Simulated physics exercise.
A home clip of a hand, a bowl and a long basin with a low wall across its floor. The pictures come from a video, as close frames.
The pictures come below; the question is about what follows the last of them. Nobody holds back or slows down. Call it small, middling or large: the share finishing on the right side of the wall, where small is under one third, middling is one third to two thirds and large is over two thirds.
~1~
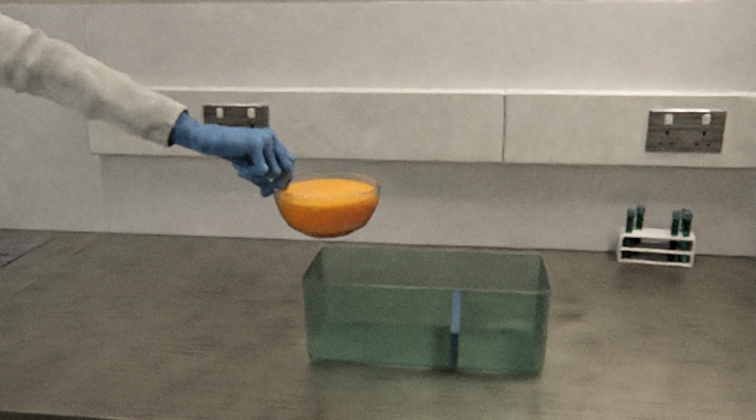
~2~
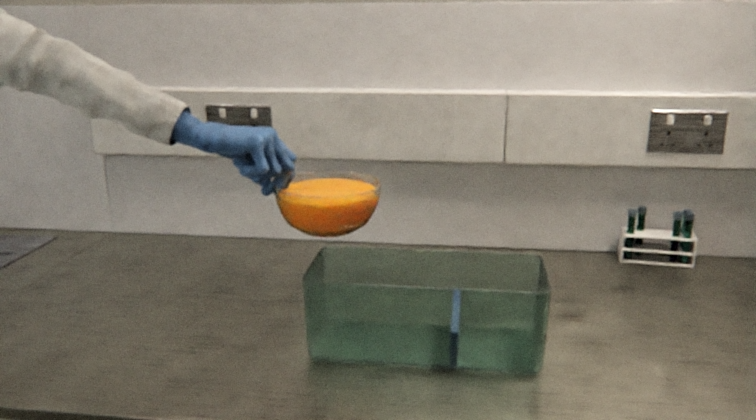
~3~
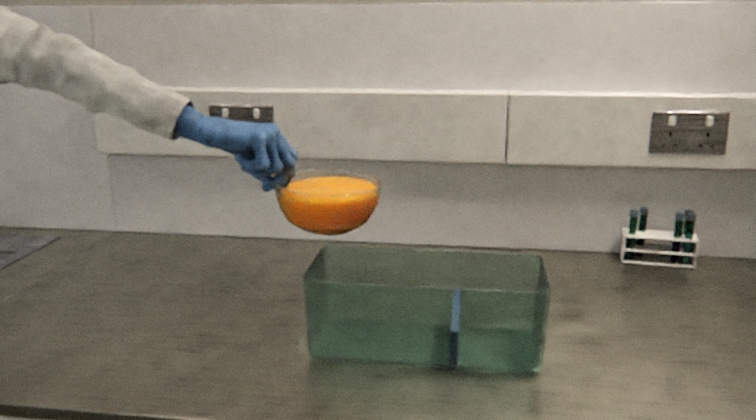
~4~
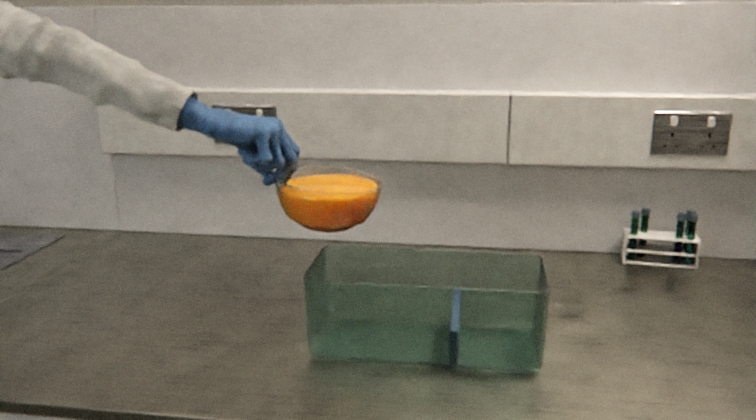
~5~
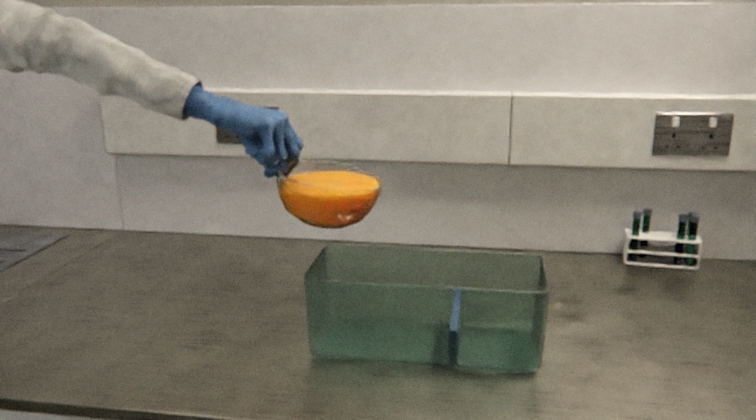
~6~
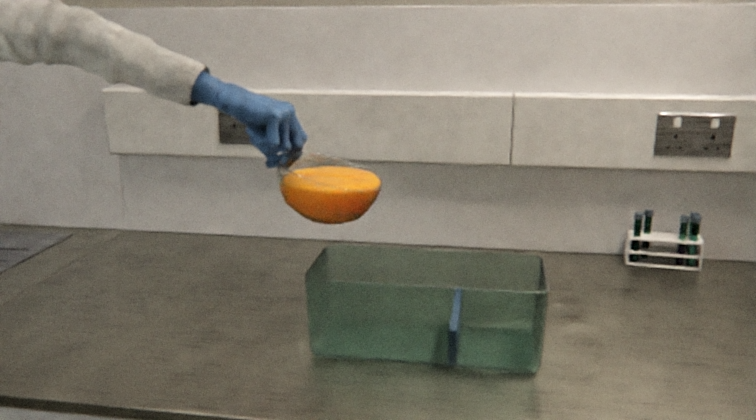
Middling.
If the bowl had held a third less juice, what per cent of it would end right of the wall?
It would be somewhere near 30 %.
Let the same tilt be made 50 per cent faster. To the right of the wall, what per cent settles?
Result: Roughly 60 %.
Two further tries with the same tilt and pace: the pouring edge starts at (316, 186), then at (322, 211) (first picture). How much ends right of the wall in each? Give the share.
5 % and 5 %.
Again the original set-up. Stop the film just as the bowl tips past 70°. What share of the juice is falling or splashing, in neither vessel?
Roughly 40 percent.
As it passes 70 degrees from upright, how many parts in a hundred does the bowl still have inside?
Remaining fraction: Approx. 40 %.
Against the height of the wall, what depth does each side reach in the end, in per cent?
Left about 20, right about 40.
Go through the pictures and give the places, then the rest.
In the first frame, tilt 0°; pouring edge (379, 187); surface from (279, 189) to (378, 192); the long basin's rim runs from (312, 264) to (546, 274); the wall's top is at (456, 312).
In the second frame, tilt 1°; pouring edge (380, 187); surface from (280, 188) to (378, 191).
In the third frame, tilt 3°; pouring edge (380, 186); surface from (281, 187) to (378, 190).
In the fourth frame, tilt 6°; pouring edge (380, 186); surface from (283, 184) to (379, 187).
In the fifth frame, tilt 10°; pouring edge (380, 186); surface from (283, 179) to (379, 184).
In the sixth frame, tilt 15°; pouring edge (381, 187); surface from (284, 174) to (382, 182); 1 per cent is over the edge.
A moment on, the bowl is tipped part way and 40 per cent is still to pour, 18 is left of the wall and 0 right of it.
Next, the bowl is tipped right over and 1 per cent is still to pour, 37 is left of the wall and 51 right of it.
Then the bowl is tipped right over and 0 per cent is still to pour, 48 is left of the wall and 51 right of it.
Later the bowl is tipped right over and 0 per cent is still to pour, 48 is left of the wall and 51 right of it.
At rest 48 per cent lies left of the wall, 51 right of it and 1 outside.
